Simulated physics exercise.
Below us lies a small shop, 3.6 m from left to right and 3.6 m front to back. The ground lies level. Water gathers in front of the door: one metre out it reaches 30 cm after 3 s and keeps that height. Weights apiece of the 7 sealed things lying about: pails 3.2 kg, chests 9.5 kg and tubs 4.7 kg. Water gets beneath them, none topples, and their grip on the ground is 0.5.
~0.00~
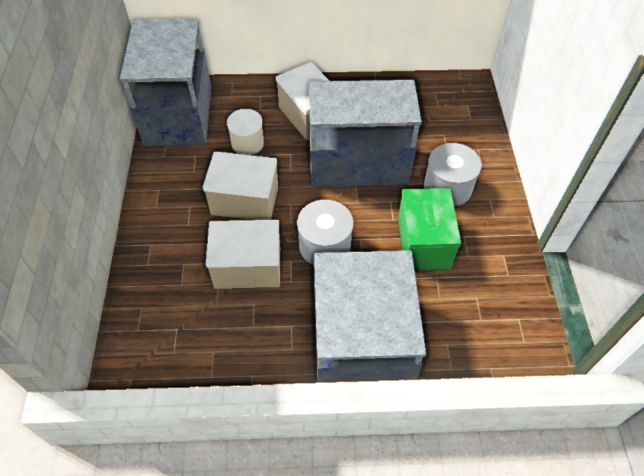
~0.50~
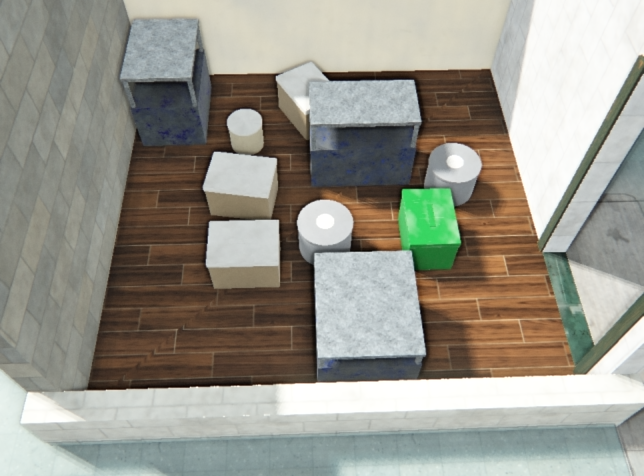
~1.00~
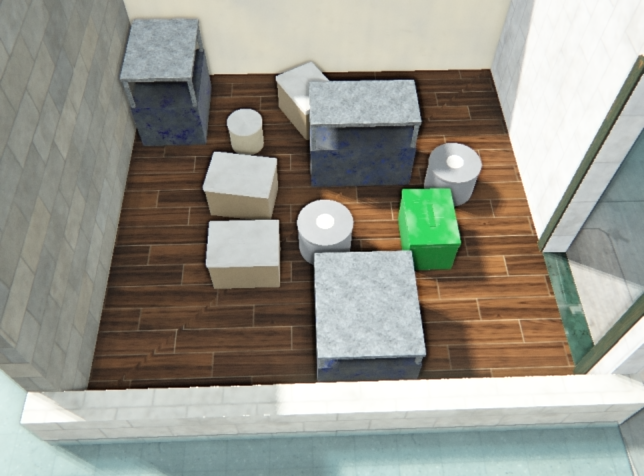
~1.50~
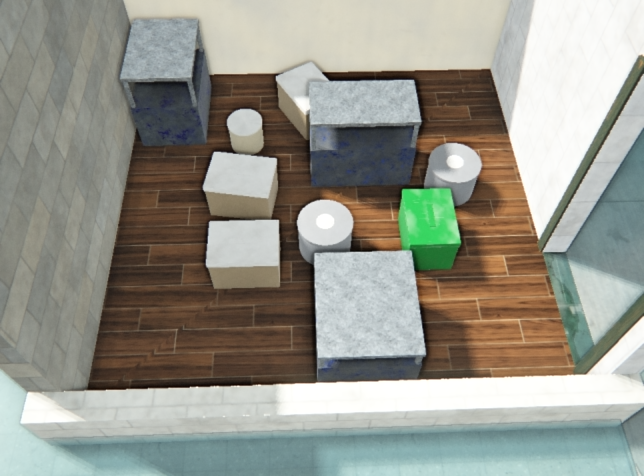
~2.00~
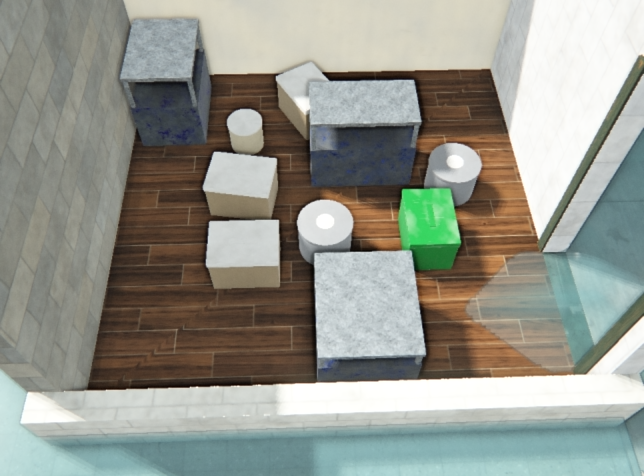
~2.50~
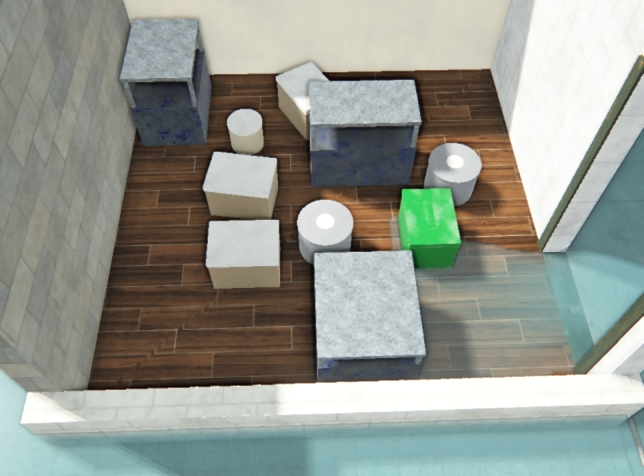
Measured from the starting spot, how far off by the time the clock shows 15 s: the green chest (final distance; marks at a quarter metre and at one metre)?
The green chest ends far away.
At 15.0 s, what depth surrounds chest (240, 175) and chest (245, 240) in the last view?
Roughly 16 and 19 cm.
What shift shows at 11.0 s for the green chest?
About 150 cm.
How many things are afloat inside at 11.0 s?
I count 7.
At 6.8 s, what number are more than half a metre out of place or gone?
I count 6.
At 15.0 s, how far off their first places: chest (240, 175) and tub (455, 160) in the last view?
In that order: 150 cm, 80 cm.
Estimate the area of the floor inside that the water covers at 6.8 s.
Roughly 11.0 m2.
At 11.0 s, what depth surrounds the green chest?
About 14 cm.
After 3.5 s the green chest is near (366, 186), 0.6 m from its start, aground; 0 afloat.
After 6.8 s the green chest is near (179, 235), 2.0 m from its start, afloat; 5 afloat.
After 11.0 s the green chest is near (217, 241), 1.7 m from its start, afloat; 7 afloat.
After 15.0 s the green chest is near (216, 236), 1.7 m from its start, afloat; 7 afloat.
